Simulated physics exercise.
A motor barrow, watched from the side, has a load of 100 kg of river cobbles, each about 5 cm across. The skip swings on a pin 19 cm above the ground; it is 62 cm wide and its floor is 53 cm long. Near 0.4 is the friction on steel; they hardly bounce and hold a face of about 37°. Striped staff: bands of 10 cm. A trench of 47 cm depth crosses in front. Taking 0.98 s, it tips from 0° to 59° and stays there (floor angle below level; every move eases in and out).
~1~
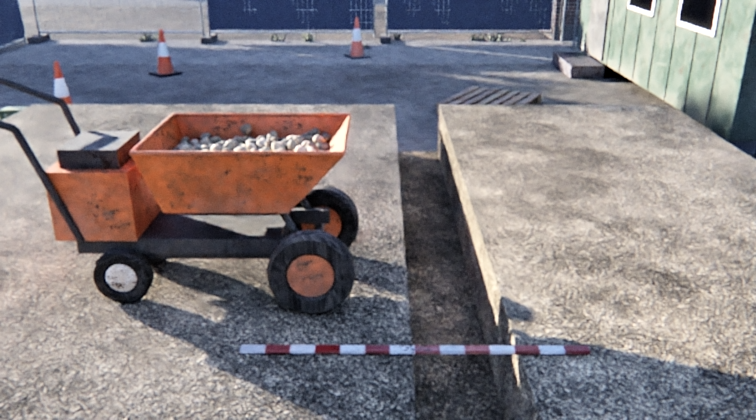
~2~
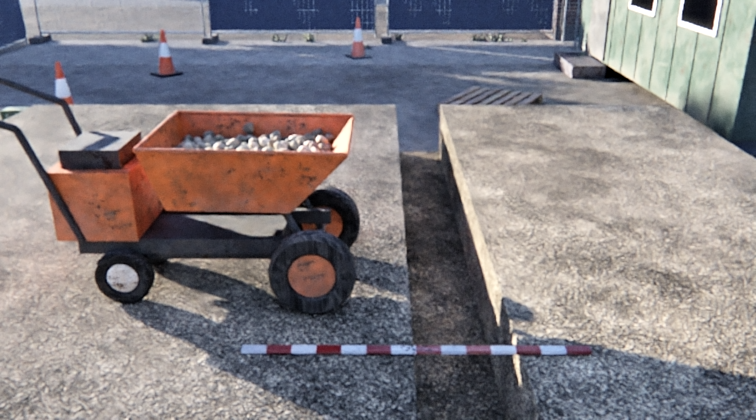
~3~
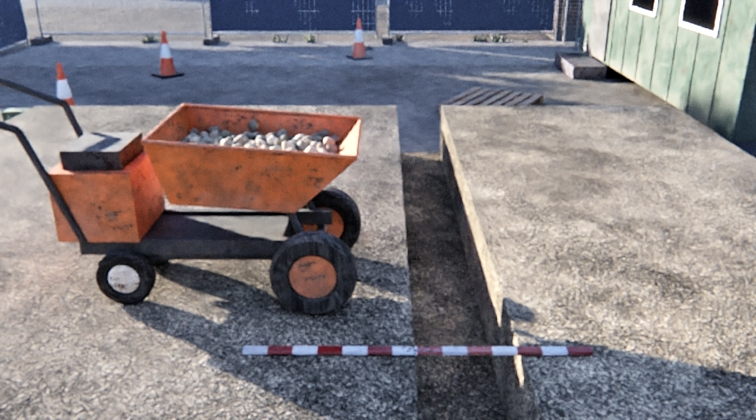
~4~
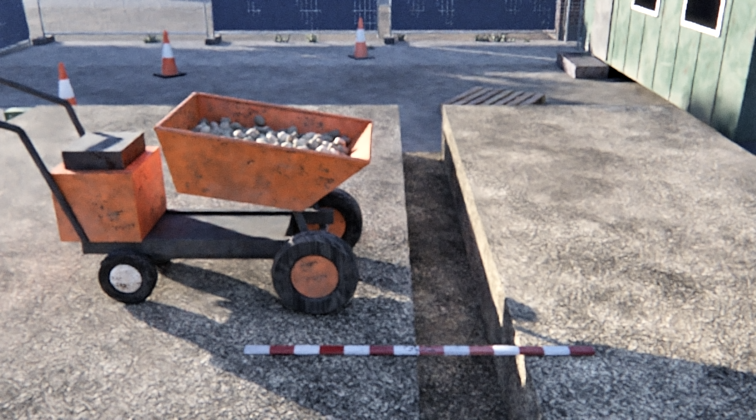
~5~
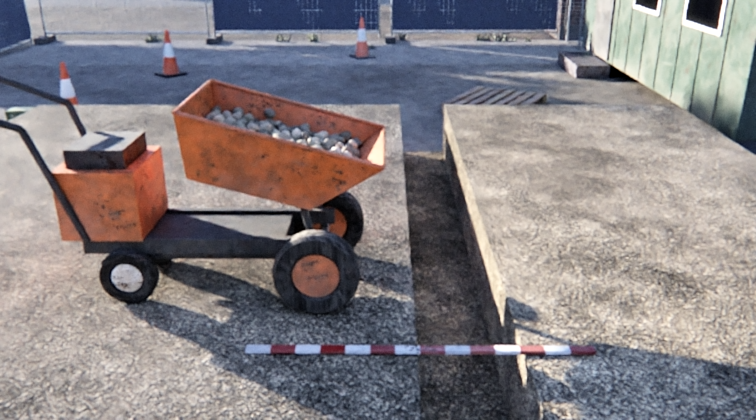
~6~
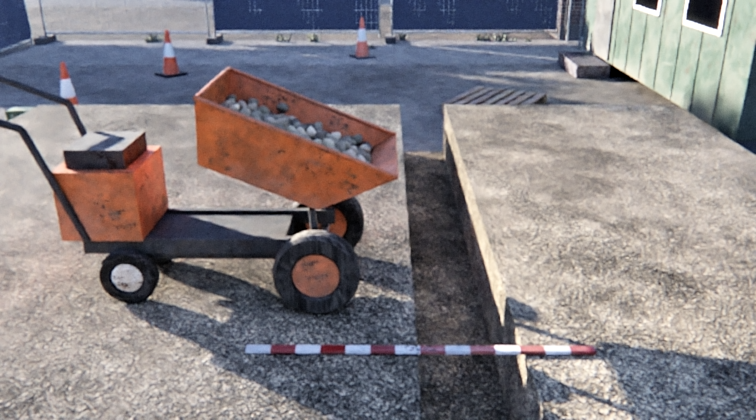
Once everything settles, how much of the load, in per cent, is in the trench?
Once it settles, about 68 per cent of the load is there.
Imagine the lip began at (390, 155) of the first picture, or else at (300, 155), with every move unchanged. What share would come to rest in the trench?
Around 35% for the first place and 85% for the second.
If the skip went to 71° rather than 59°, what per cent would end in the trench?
Roughly 70% would end there.
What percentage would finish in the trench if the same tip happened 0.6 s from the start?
My guess is near 55 percent.
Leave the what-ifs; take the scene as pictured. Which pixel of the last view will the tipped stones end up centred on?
(472, 352).
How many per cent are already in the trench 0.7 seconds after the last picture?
Something like 10 in a hundred.
Then, 0.3 s after the last picture the floor is at 50°, 100 % in the skip; the foremost stones are at (416, 197).
Then, 0.7 s after the last picture the floor is at 59°, 88 % in the skip, 12 % in the trench; the foremost stones are at (495, 267).
Then, 1.0 s after the last picture the floor is at 59°, 50 % in the skip, 35 % in the trench, 15 % past the trench; the foremost stones are at (582, 284).
Then, 3.0 s after the last picture the floor is at 59°, 14 % in the skip, 68 % in the trench, 18 % past the trench; the foremost stones are at (694, 288).
